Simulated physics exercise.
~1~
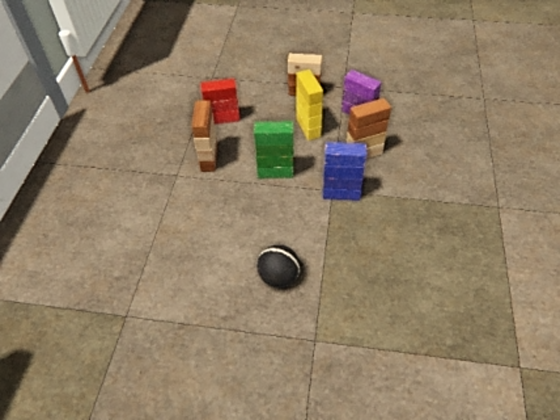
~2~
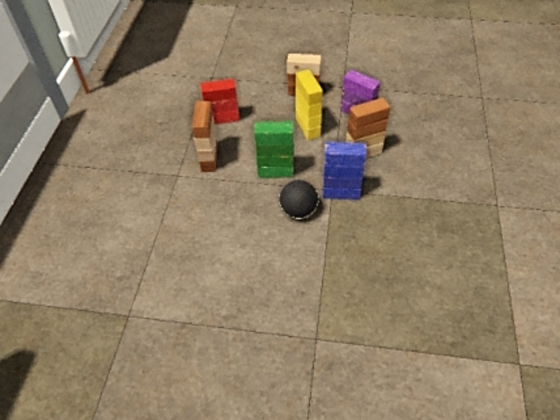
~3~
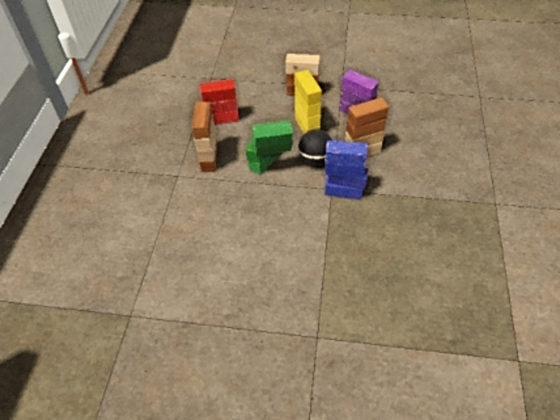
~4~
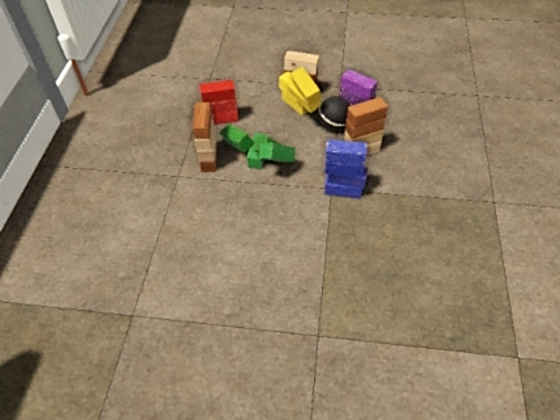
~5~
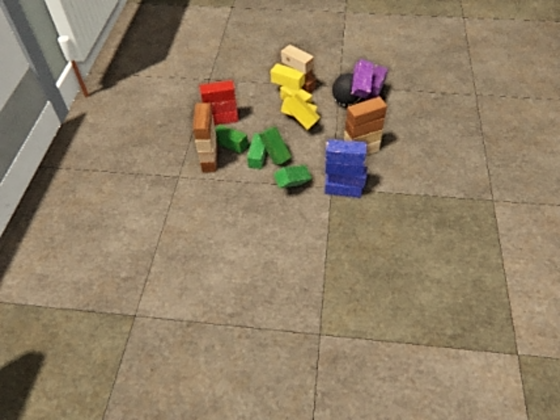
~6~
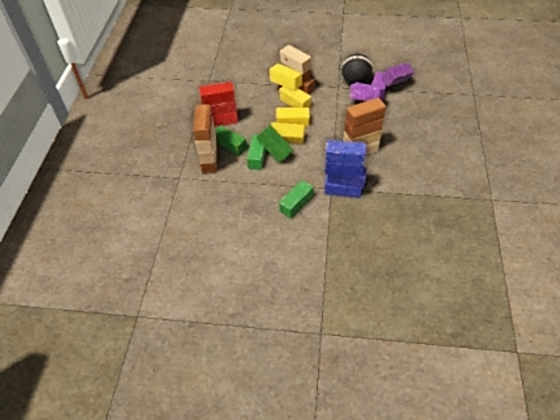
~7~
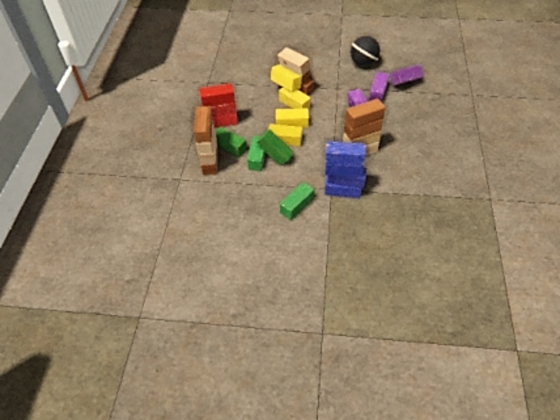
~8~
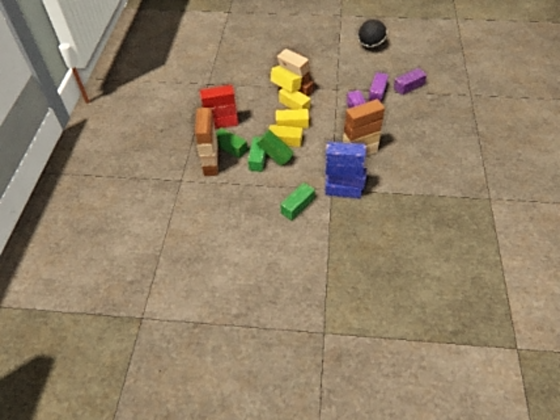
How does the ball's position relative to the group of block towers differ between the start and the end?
At the start the ball is on the open floor on the near side of the towers, below them in view. By the end it is on the far side, toward the upper right, beyond the scattered purple blocks.
